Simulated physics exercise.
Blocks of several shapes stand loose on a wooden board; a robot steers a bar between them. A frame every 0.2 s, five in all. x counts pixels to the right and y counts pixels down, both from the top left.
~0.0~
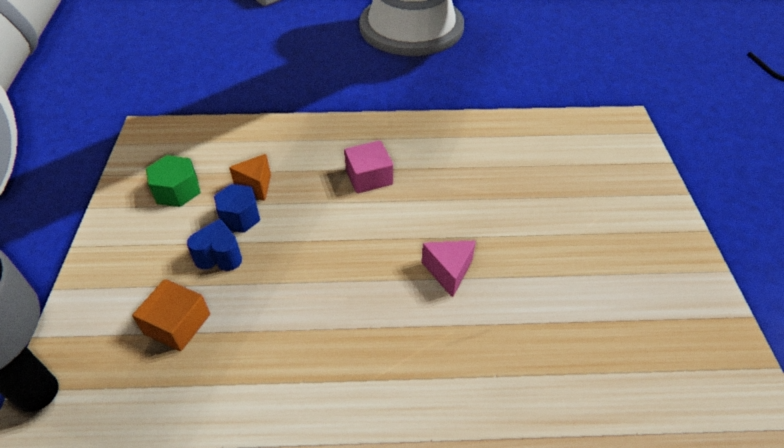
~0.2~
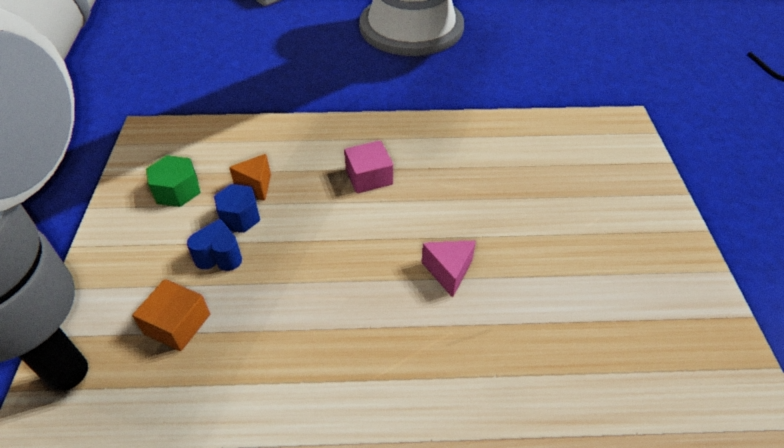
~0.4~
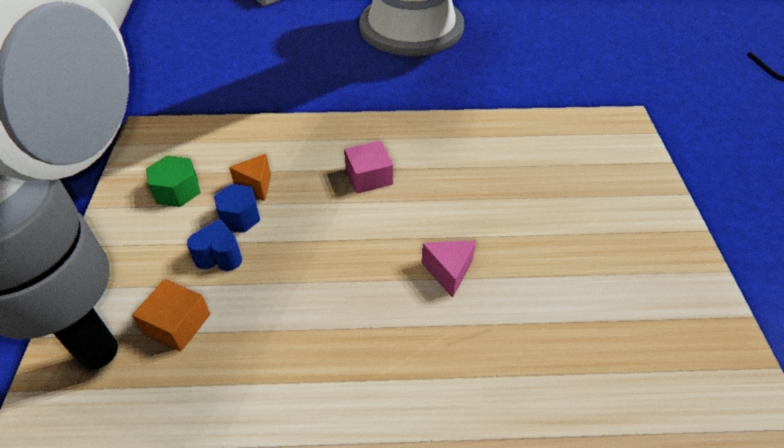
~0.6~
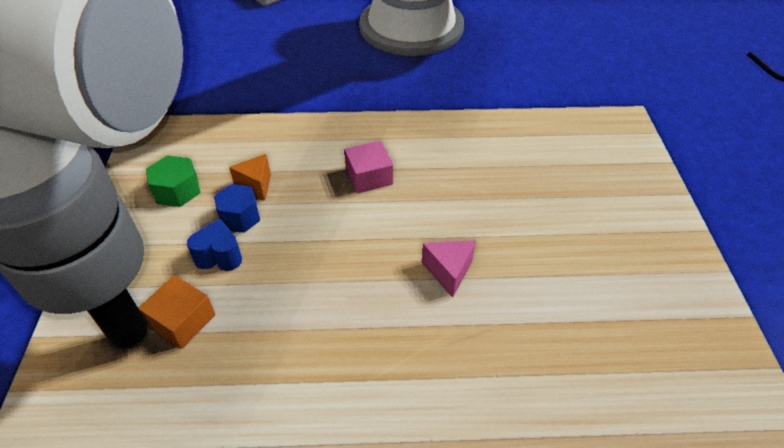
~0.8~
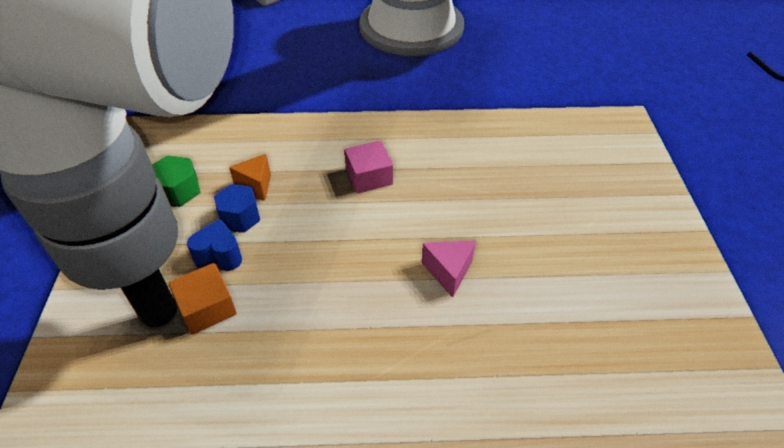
A robot arm moves in from the left and pushes the orange square block rightward.
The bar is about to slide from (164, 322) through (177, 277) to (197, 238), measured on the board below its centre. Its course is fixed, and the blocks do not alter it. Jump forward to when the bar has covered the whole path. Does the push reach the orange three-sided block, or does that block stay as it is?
Once the path is done, it remains where it sat before.
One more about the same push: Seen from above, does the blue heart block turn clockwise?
In short: Yes.
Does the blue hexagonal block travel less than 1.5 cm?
That would be a yes.
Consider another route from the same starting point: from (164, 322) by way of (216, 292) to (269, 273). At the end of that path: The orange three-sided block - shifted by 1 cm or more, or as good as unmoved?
Same place.
The first path, step by step. Halfway along, bar (173, 267); orange square block (206, 283), turned 20° clockwise.
At the end, bar (193, 228); orange square block (206, 283), turned 20° clockwise; blue heart block (226, 227), turned 55° clockwise; blue hexagonal block unmoved; orange three-sided block unmoved.
